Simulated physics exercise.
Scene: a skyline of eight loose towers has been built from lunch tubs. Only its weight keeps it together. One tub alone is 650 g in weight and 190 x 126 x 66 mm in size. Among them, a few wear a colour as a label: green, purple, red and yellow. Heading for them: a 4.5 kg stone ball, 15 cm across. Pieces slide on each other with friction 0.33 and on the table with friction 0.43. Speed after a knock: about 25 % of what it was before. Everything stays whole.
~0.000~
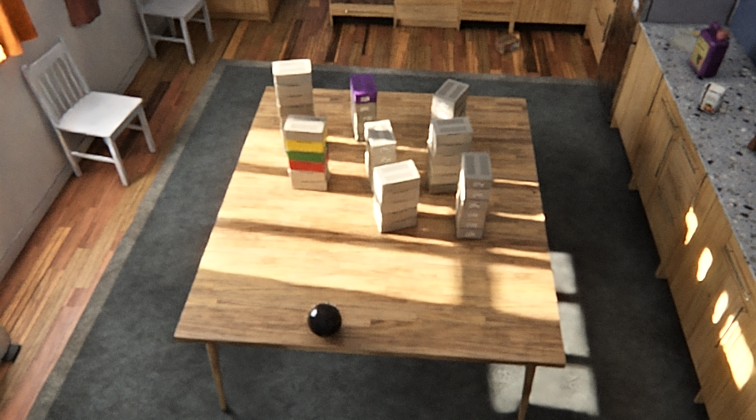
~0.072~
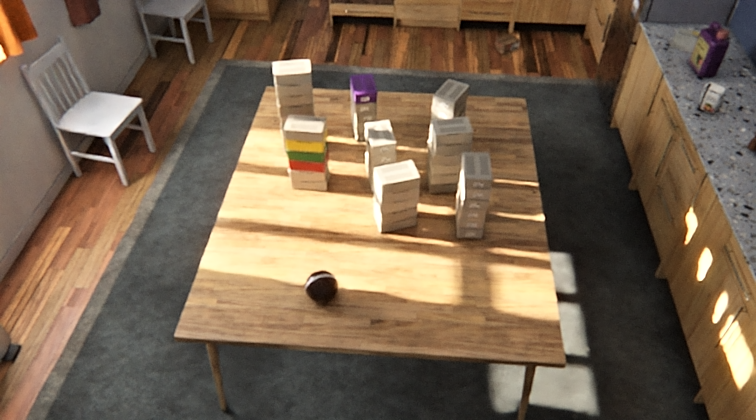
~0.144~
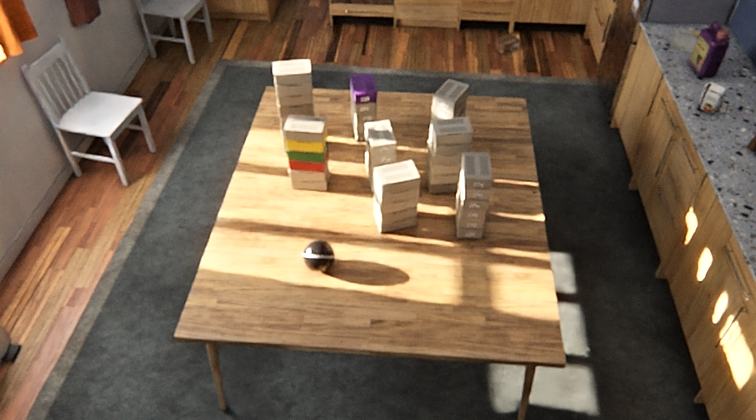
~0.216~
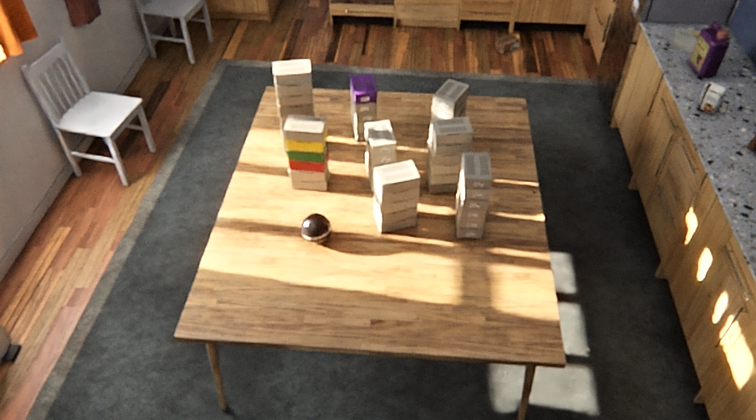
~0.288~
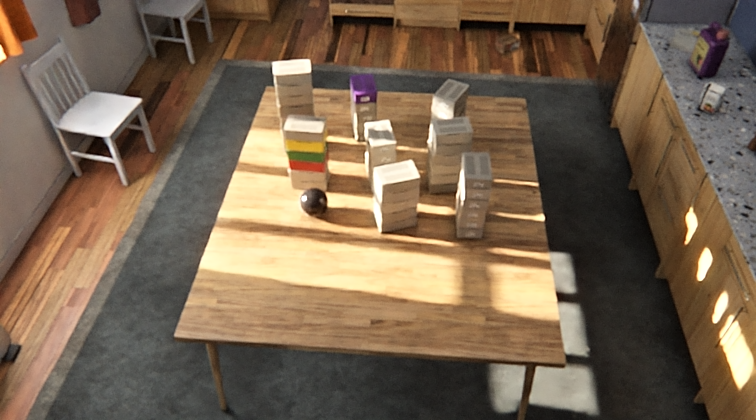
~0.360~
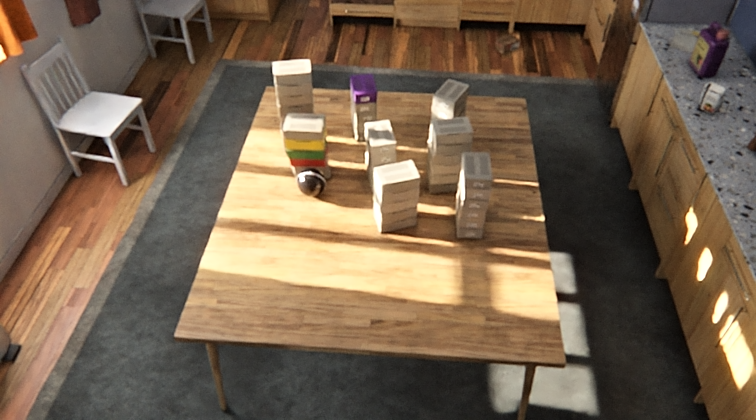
On a wooden table, a dark ball rolls toward stacked tubs and knocks the colourful stack.
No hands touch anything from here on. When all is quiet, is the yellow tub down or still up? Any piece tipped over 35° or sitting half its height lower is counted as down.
In the end the yellow tub falls.
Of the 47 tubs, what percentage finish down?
Somewhere near 5 in a hundred.
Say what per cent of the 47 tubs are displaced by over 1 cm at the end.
Shifted share: 30 %.
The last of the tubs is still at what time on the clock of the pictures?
About 1.0 s.
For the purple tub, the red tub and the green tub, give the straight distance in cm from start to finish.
Purple 0, red 30, green 18.
After 0.42 s, ball still moving; none of the 47 tubs down, 7 disturbed; yellow tub 19° from how it stood; green tub 16° from how it stood.
After 0.50 s, ball still moving; 3 of the 47 tubs down; yellow tub 36° from how it stood, 45 mm lower; green tub 33° from how it stood, 50 mm lower.
After 0.60 s, ball still moving; 3 of the 47 tubs down; yellow tub 56° from how it stood, 13 cm lower; green tub 56° from how it stood, 10 cm lower.
After 0.74 s, ball still moving; 3 of the 47 tubs down; yellow tub on its side; green tub on its side.
In the end (1.3 s), ball rolling away; 3 of the 47 tubs down; yellow tub on its side; green tub on its side; red tub 30 cm from its place. From the last view, middles, yellow tub near (311, 180), green tub near (312, 168).
